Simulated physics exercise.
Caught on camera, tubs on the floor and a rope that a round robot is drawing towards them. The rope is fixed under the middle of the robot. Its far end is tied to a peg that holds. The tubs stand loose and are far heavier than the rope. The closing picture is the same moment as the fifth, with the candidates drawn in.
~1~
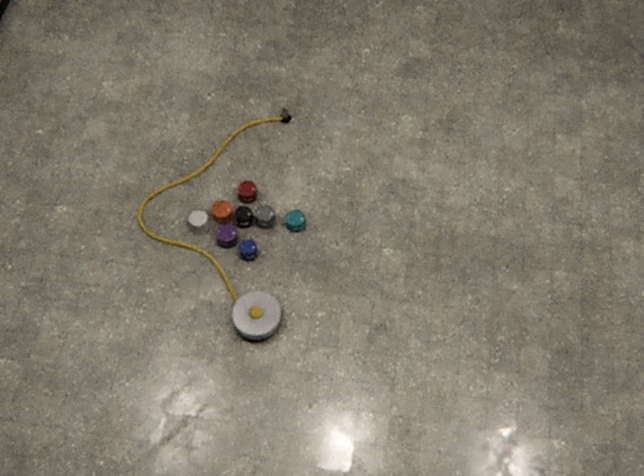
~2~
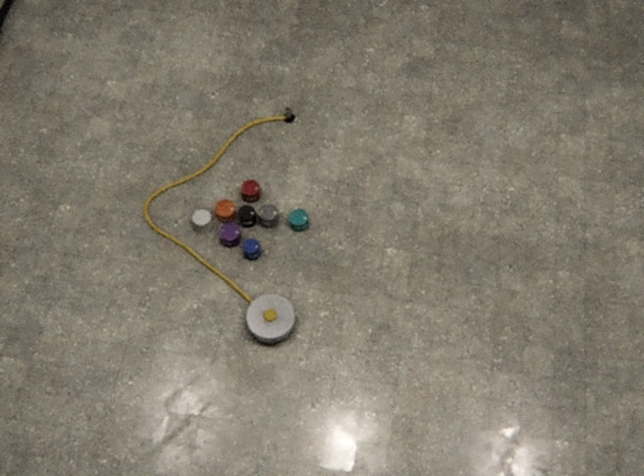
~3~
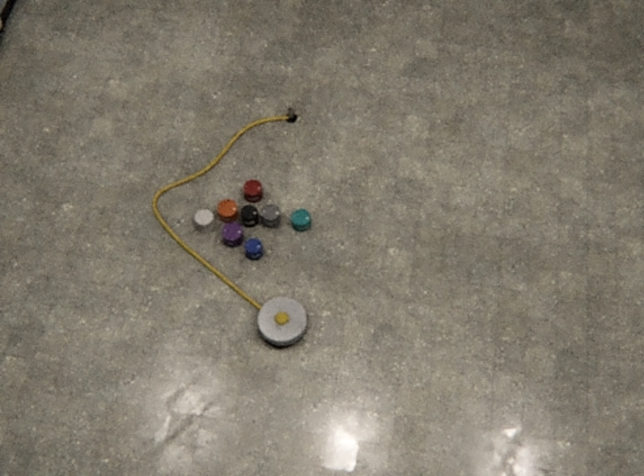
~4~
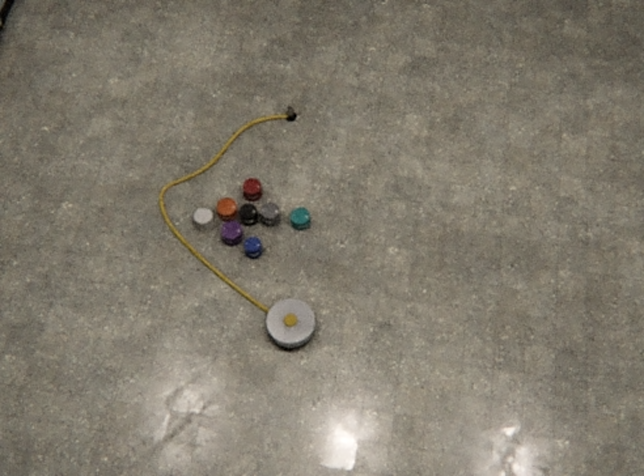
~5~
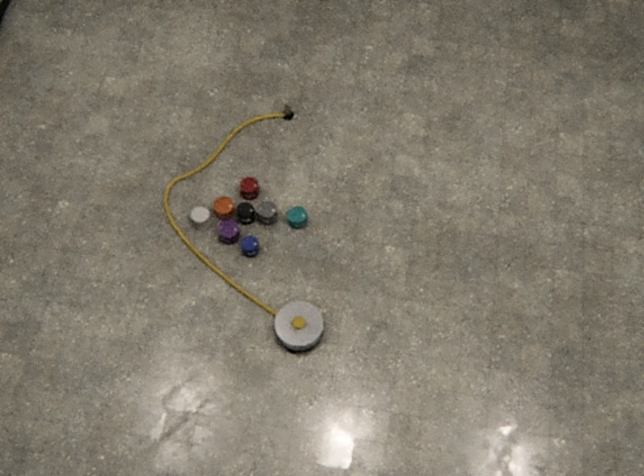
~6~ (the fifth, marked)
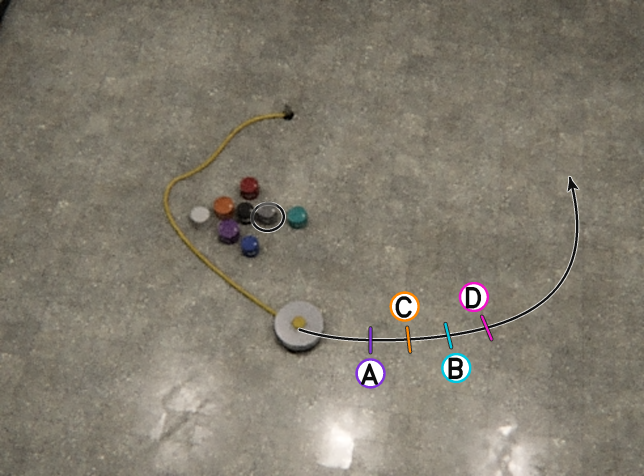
On a mottled grey floor, a round grey robot attached to a curved yellow rope glides a short way right and slightly down, drawing the rope's bend closer to a cluster of small coloured tubs, which stay put.
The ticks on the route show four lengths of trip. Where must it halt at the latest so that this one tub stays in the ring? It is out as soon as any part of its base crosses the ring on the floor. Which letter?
Up to mark C.
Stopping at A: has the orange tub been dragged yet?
By then, no.
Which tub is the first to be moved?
The white one.
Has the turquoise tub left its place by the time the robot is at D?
Yes.
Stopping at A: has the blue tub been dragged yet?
By then, no.
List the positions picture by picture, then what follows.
The first picture shows robot (257, 316); peg (285, 115); black tub (244, 217).
The second picture shows robot (271, 319); orange tub (226, 211).
The third picture shows robot (283, 322); purple tub (233, 235).
The fourth picture shows robot (291, 324); blue tub (253, 248).
The fifth picture shows robot (299, 326); turquoise tub (297, 218); peg (288, 111); black tub (246, 213).
On the marked copy, A at (370, 340); B at (448, 336); C at (409, 339); D at (487, 328); the ring at (268, 217); the route from (299, 330) via (510, 320) to (570, 178).
Following C. Soon after the start, robot (336, 334); grey tub (267, 213).
Later, robot (375, 337); grey tub (267, 213); white tub (207, 218).
In the end, robot (409, 336); orange tub (233, 204); purple tub (240, 234); grey tub (267, 213); white tub (230, 220); the grey tub is still in its ring.
As for the rest, A is safe but short; B drags the ringed tub to (283, 213); D drags the ringed tub to (293, 207).
